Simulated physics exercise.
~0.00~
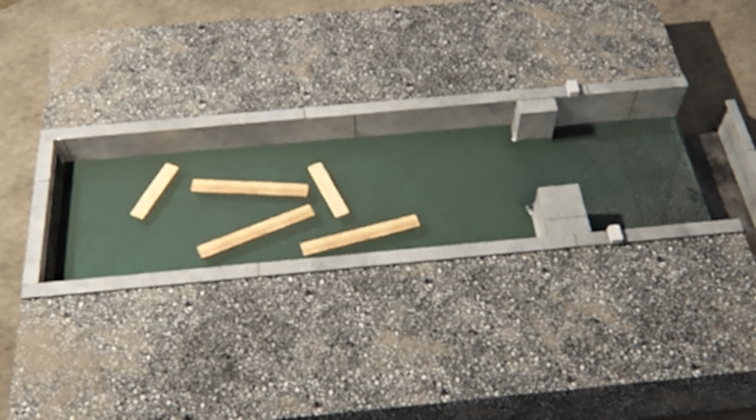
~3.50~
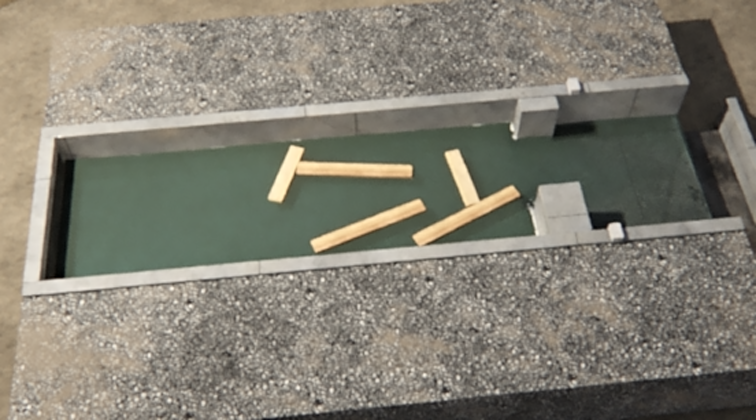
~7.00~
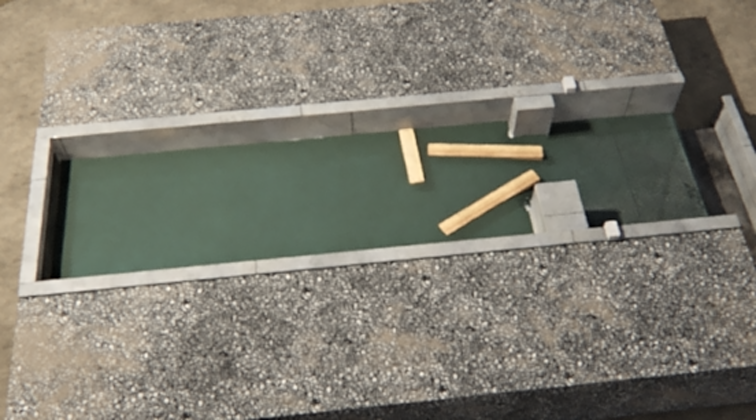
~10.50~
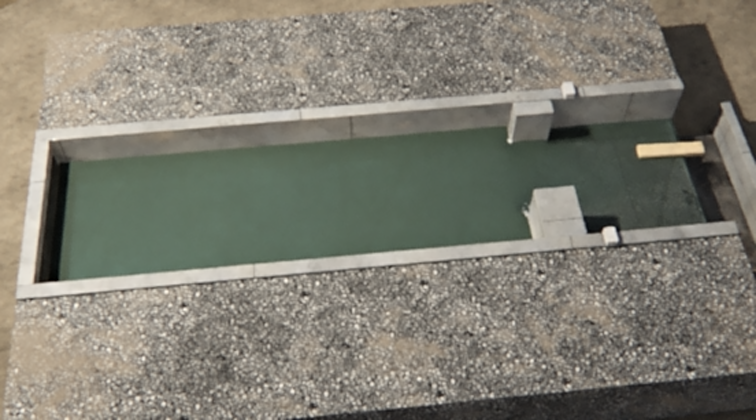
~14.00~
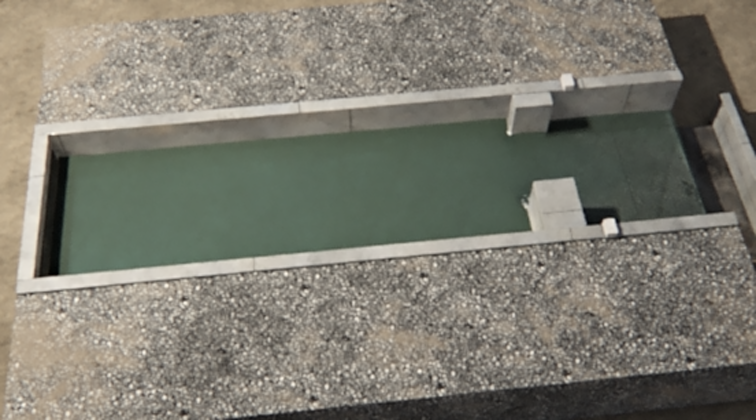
A long concrete-walled channel filled with dark green water lies between two slabs of speckled grey gravel, seen from above at a slight sway. Five pale wooden planks float in its left and middle parts, while two grey blocks jut from opposite walls toward the right, near small white posts. The planks drift right, turning and bunching together as they near the gap between the blocks. Some pass through first, leaving three still in view before the gap. Later a single plank remains near the open right end, and finally it too is gone, leaving the green water empty.
